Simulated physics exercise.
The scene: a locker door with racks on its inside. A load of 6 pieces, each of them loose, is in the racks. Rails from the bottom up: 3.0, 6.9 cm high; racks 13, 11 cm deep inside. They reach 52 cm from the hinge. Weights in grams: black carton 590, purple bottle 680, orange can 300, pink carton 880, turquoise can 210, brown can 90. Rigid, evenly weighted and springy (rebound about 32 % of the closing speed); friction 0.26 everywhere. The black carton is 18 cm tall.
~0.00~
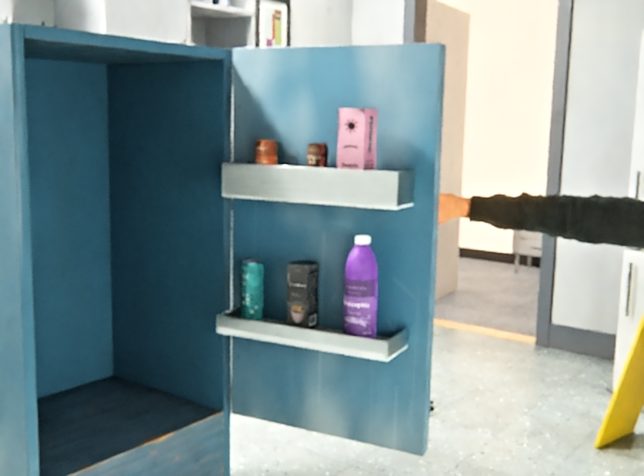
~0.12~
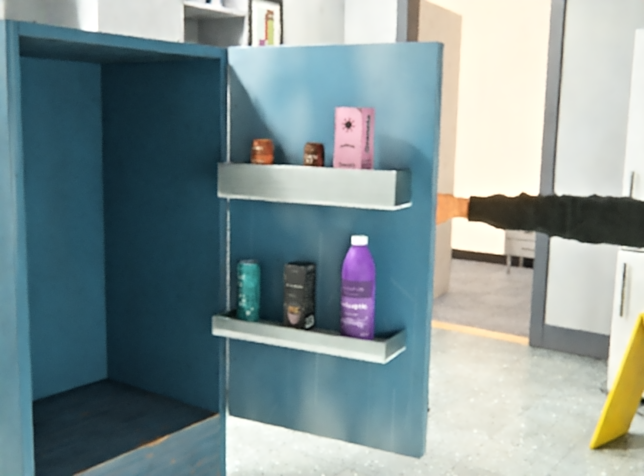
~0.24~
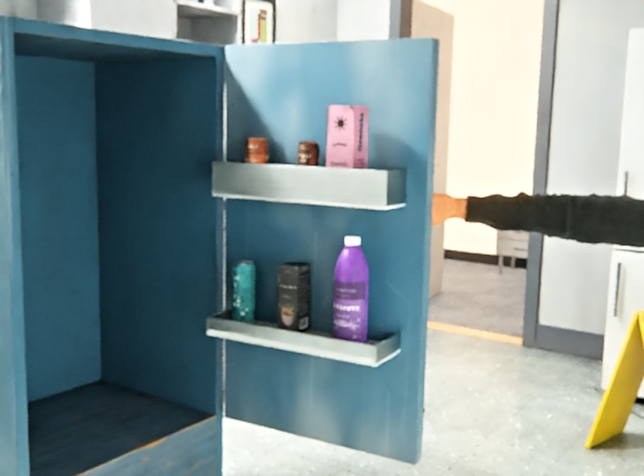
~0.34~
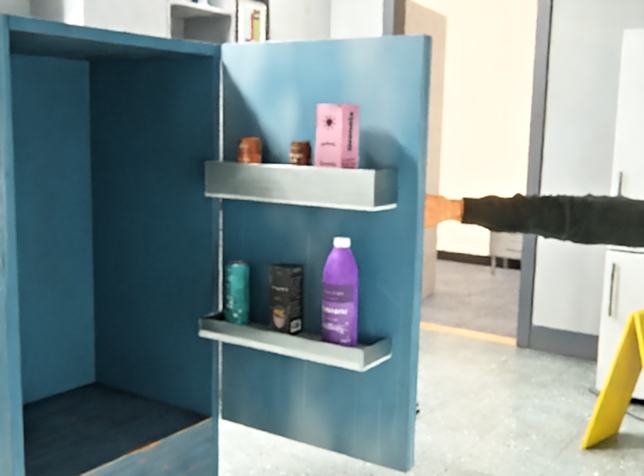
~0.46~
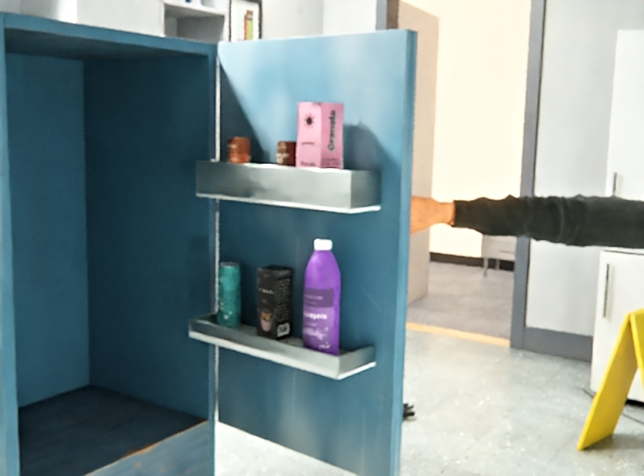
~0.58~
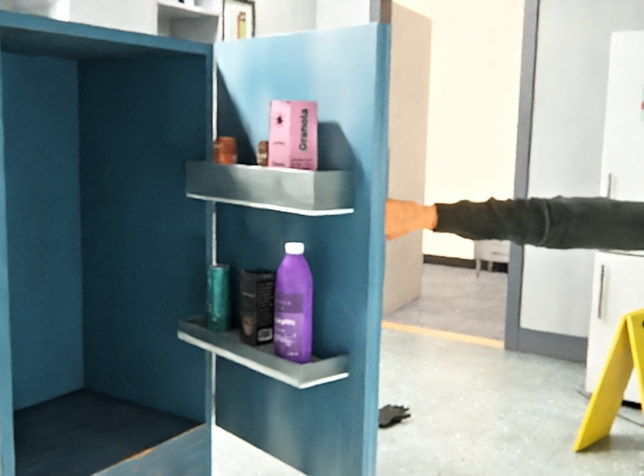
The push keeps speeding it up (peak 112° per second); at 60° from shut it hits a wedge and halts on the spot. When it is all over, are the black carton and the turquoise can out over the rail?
The black carton remains in the rack, the turquoise can remains in the rack.
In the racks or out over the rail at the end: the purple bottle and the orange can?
The purple bottle finishes out over the rail; the orange can ends in the racks.
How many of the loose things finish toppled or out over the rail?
In all, 1.
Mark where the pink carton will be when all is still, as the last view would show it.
At about (251, 150).
After 0.78 s, open by 60°; black carton slid 2 cm near (224, 310); purple bottle leaning 13°; brown can slid 3 cm.
After 1.08 s, open by 60°; purple bottle now out over the rail; black carton slid 4 cm near (217, 310); brown can slid 4 cm.
After 1.28 s, open by 60°; black carton slid 4 cm near (217, 310); brown can slid 4 cm.
At rest (1.6 s), out over the rail, purple bottle; the other 5 in place, give or take 5 cm. In the last view, black carton near (217, 310), turquoise can near (206, 298).
